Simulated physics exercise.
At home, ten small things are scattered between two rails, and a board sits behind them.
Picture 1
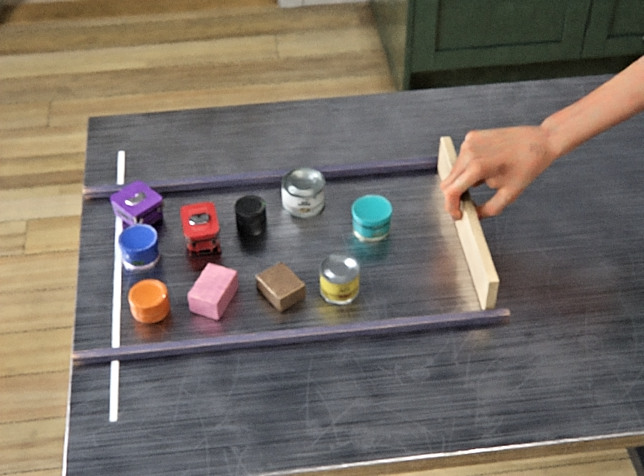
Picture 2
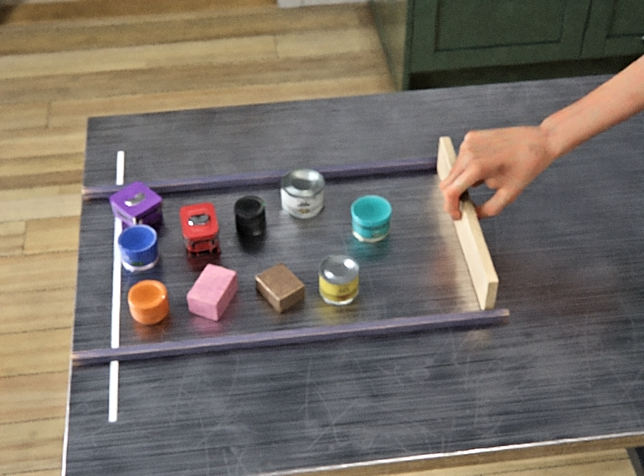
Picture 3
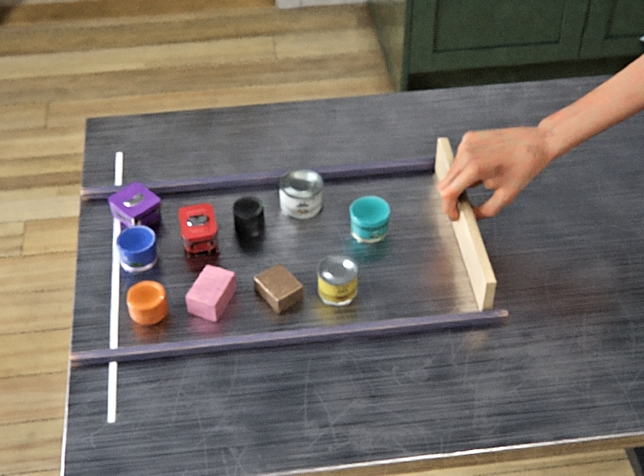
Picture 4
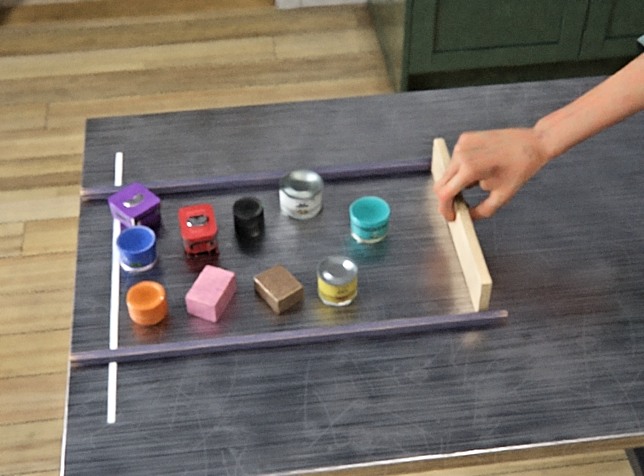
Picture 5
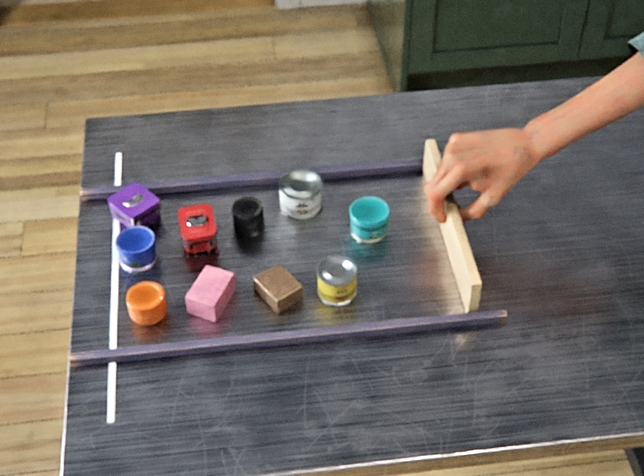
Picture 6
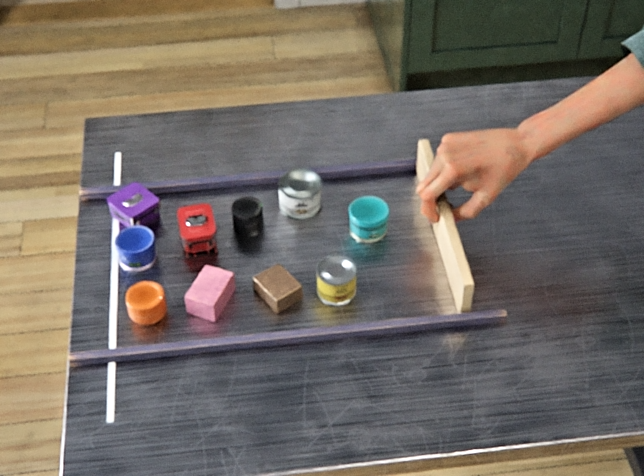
The clip opens on small colourful pots and blocks scattered between two rails on a dark table, with a hand gripping an upright wooden board at the right. The hand stays almost still at first, then slides the board a short way left, while the small items stay in place, untouched.
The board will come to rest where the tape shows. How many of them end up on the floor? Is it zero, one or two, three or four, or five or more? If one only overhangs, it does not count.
It is five or more.
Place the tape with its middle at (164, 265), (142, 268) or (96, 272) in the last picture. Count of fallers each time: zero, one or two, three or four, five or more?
Taking the places one by one, it comes to either one or two; three to four; more than four.
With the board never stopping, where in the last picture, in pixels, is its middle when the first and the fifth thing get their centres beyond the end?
About (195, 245), then (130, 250).
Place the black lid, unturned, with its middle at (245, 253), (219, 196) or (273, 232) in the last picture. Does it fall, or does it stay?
Lab note - black lid, per position: Is safe; is gone; is safe.
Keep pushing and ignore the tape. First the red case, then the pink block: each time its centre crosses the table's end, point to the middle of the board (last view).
At (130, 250) for the red case; at (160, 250) for the pink block.
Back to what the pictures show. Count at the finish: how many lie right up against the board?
The count in contact is 3.
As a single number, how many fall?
The figure is 7, exactly.
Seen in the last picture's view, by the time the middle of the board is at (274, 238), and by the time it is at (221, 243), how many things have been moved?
Counting first: 7, next 9.
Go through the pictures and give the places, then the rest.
Purple case (138, 207); blue pot (140, 247); orange lid (150, 302); board (466, 220); tape (118, 269), in the first picture.
Blue pot (139, 247); pink block (213, 292), in the second picture.
Orange lid (148, 303); turquoise tin (370, 219), in the third picture.
Purple case (136, 209); board (459, 222), in the fourth picture.
Blue pot (137, 249); white pot (301, 194), in the fifth picture.
Purple case (135, 209); blue pot (136, 248); orange lid (146, 303); board (443, 223); tape (115, 270), in the sixth picture.
A little later, none off yet; purple case at rest near (135, 209); blue pot at rest near (136, 248); orange lid at rest near (146, 303).
Next, none off yet; purple case at rest near (135, 209); blue pot shifted a little near (120, 257); orange lid shifted about its own width near (100, 307).
When it is over, the number that fall off is five or more; down, brown block, black lid, pink block, red case, orange lid, blue pot and purple case.
